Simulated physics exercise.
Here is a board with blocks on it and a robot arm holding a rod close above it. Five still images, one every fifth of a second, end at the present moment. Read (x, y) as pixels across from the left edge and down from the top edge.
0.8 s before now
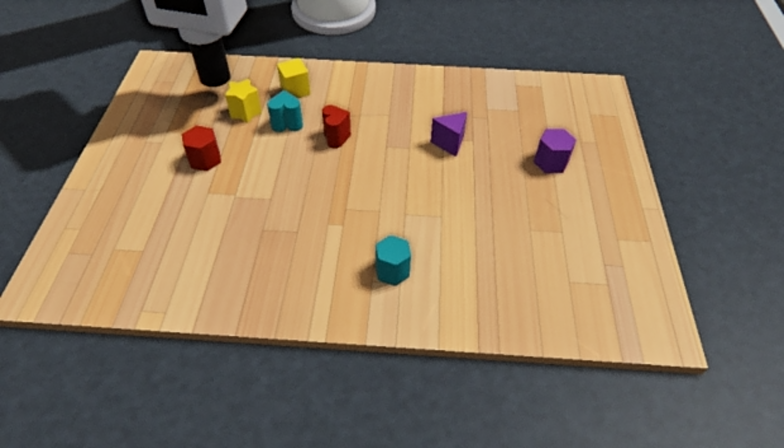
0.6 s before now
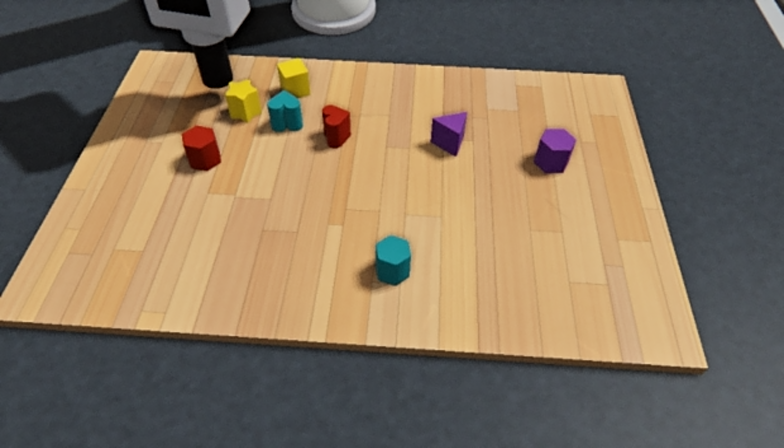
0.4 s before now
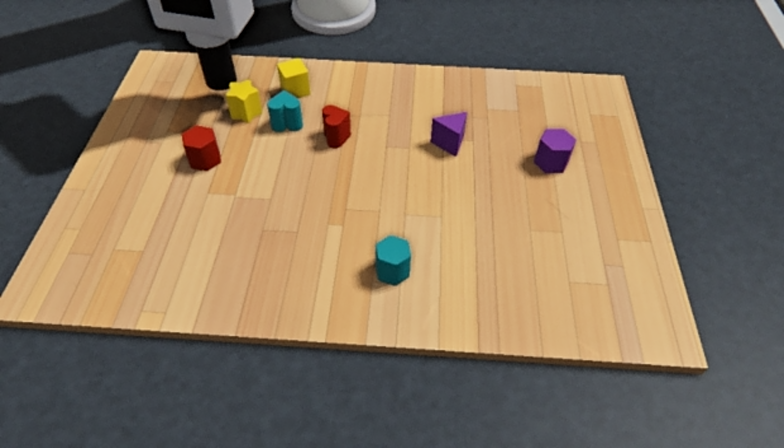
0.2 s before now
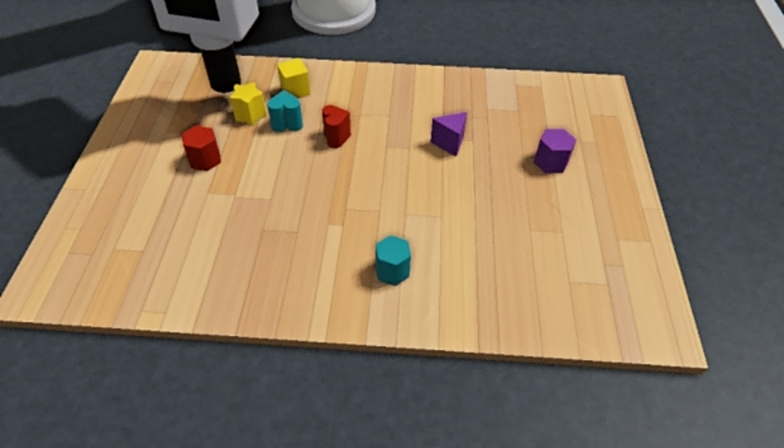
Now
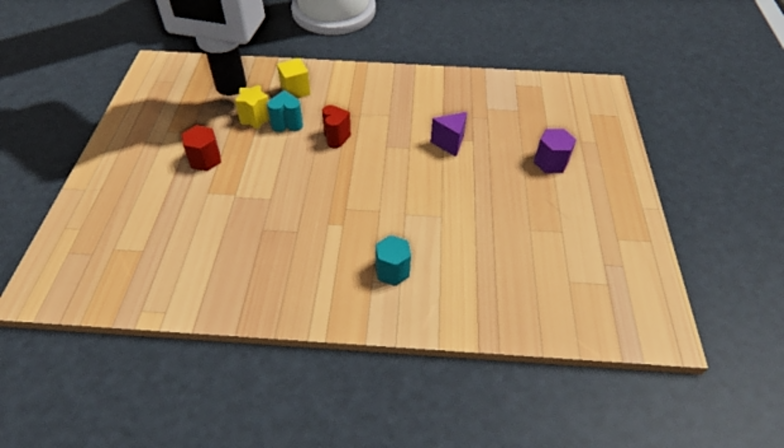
To begin with, a robot arm's dark rod sits at the upper left of a wooden board scattered with red, yellow, turquoise and purple blocks. The rod edges right and slightly down, then nudges the yellow star-shaped block a little toward the turquoise heart-shaped block, while the other blocks stay still.
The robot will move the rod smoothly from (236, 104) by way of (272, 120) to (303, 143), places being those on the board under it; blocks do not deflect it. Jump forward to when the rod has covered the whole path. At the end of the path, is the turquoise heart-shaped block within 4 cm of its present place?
No, it doesn't check out.
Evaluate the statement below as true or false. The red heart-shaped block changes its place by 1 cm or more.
True - the claim holds.
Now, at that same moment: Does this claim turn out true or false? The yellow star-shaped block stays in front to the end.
False
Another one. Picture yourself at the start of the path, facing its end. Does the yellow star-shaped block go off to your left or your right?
The answer is right.
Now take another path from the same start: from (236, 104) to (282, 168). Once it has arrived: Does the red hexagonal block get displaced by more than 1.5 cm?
The answer is no.
What follows on the original path. One third of the way, rod at (257, 97); yellow star-shaped block at (266, 109), turned 45° clockwise; turquoise heart-shaped block at (295, 107), turned 40° anticlockwise.
Two thirds of the way, rod at (280, 110); yellow star-shaped block at (274, 123), turned 90° clockwise; turquoise heart-shaped block at (308, 113), turned 50° anticlockwise.
At the end, rod at (301, 126); yellow star-shaped block at (278, 134), turned 125° clockwise; turquoise heart-shaped block at (333, 126), turned 70° anticlockwise; yellow square block still; red heart-shaped block at (356, 116).
